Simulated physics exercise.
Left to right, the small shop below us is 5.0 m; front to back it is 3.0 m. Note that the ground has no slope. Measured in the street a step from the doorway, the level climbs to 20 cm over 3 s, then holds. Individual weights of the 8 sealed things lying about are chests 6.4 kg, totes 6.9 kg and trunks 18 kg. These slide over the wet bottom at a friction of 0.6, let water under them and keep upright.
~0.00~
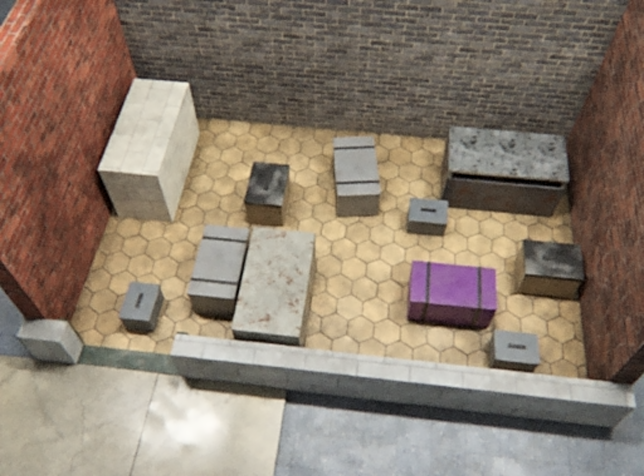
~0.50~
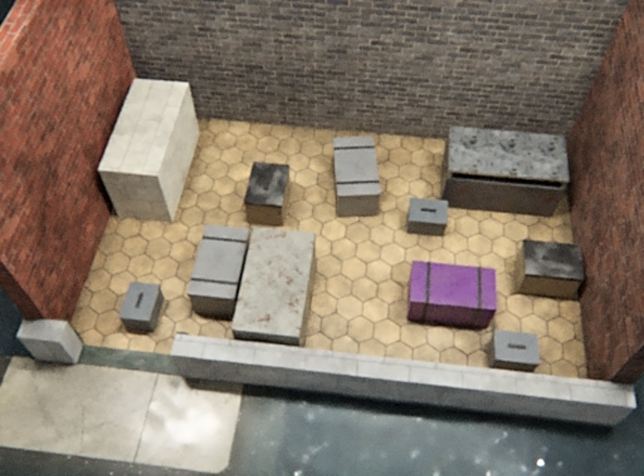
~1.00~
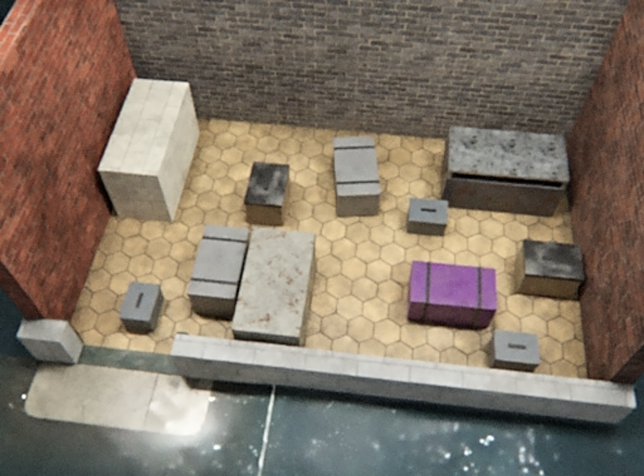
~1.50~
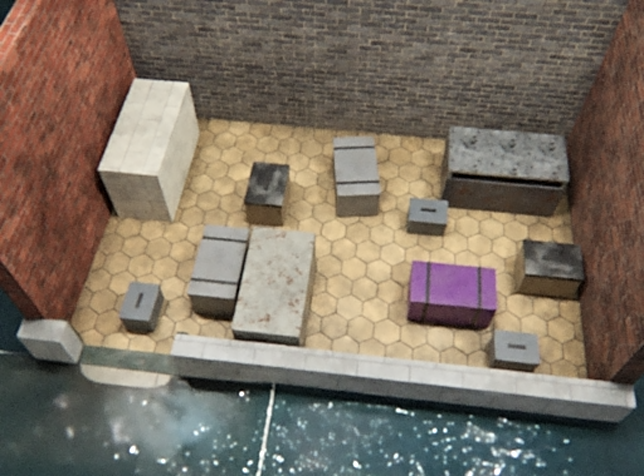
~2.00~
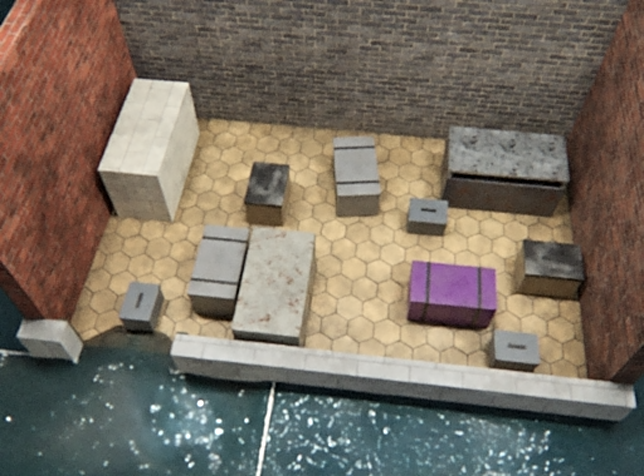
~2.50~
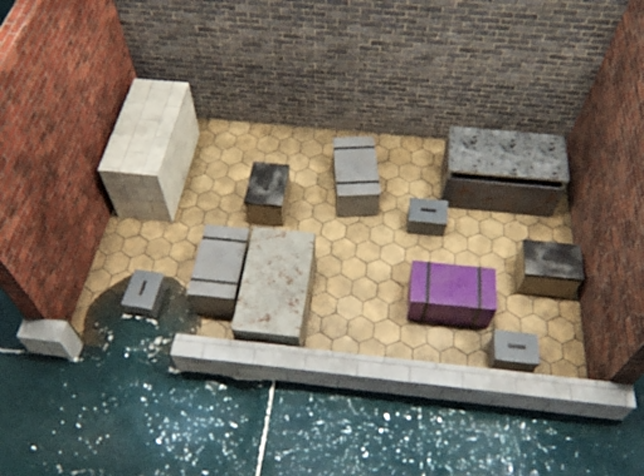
In this clip, water spreads over the pavement outside a small brick-walled shop holding grey boxes and a purple trunk, then enters through the doorway at left and surrounds a small grey tote, which shifts slightly.
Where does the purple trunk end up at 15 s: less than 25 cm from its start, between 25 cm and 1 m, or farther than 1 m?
By 15 s the purple trunk moves between 25 cm and 1 m.
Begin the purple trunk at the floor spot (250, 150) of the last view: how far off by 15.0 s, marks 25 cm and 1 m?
Result: It drifts a great deal.
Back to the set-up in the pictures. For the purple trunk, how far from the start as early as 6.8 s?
Around 0 cm from the start by that time.
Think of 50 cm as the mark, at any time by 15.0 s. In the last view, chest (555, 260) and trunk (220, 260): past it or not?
The first is greater and the second smaller.
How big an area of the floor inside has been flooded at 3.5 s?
Flooded: Near 2.5 m2.
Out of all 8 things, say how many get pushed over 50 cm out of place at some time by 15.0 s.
The tally stands at 7.
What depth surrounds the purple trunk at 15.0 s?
The depth there is around 13 cm.
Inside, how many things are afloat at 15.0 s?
Total: 8.
After 3.5 s the purple trunk is near (454, 284), 0.0 m from its start, aground; 0 afloat.
After 6.8 s the purple trunk is near (454, 284), 0.0 m from its start, aground; 2 afloat.
After 11.0 s the purple trunk is near (461, 314), 0.3 m from its start, aground; 4 afloat.
After 15.0 s the purple trunk is near (402, 290), 0.5 m from its start, afloat; 8 afloat.
